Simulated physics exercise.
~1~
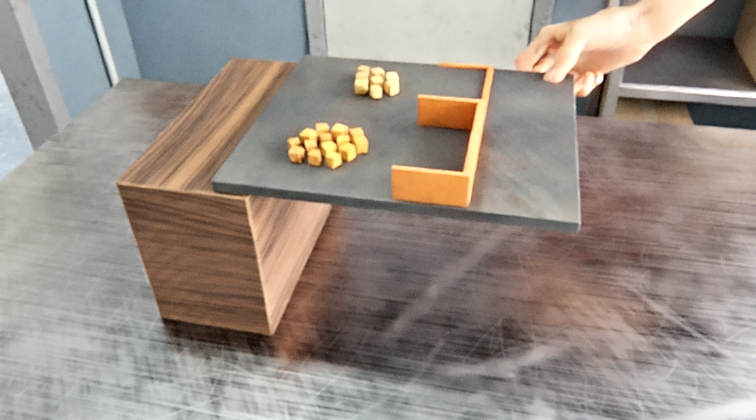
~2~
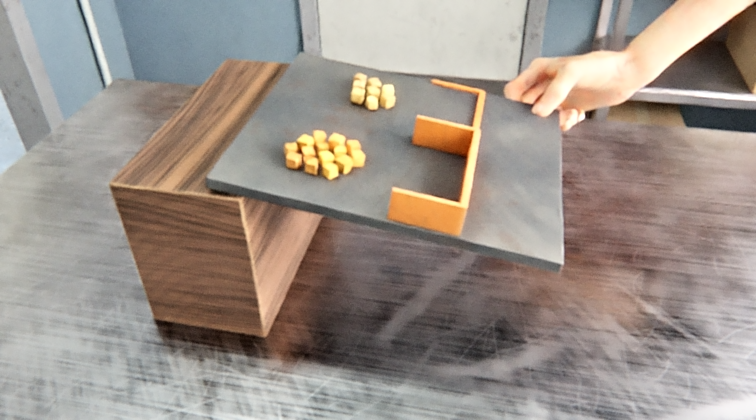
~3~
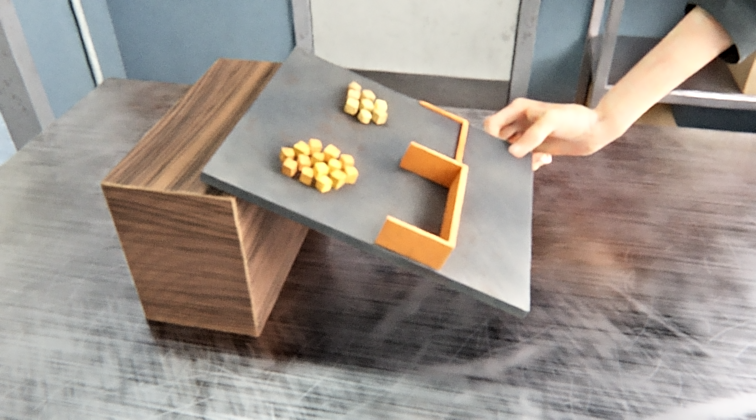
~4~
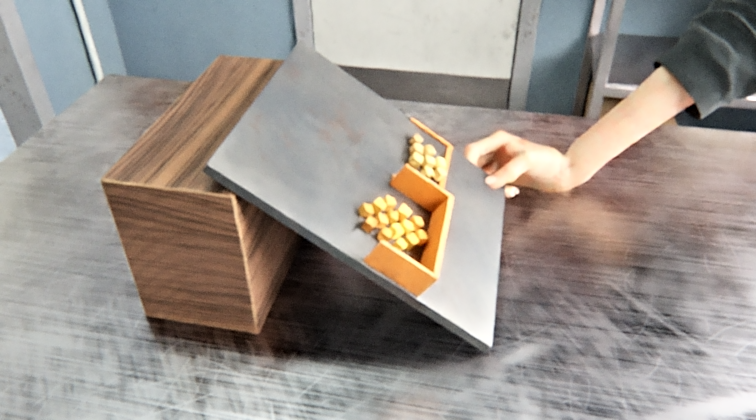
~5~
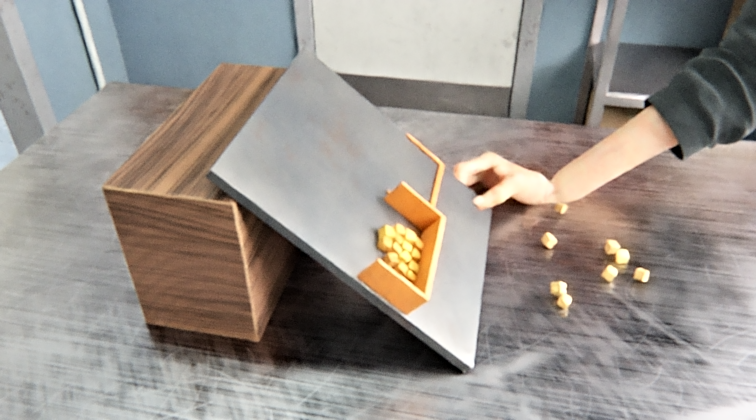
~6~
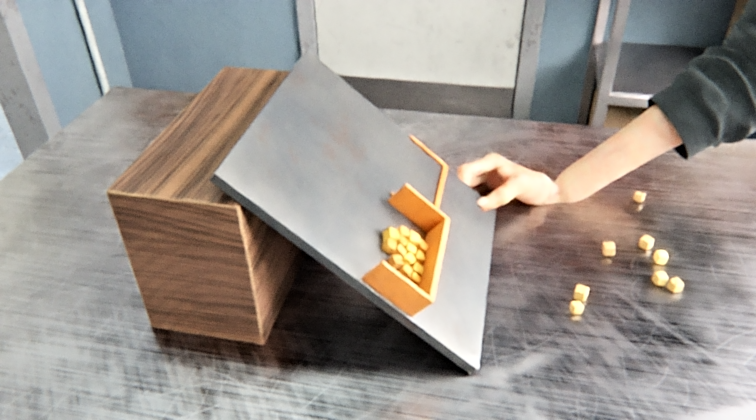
A hand lowers a board; near cubes stop at their fence, far cubes spill past theirs.
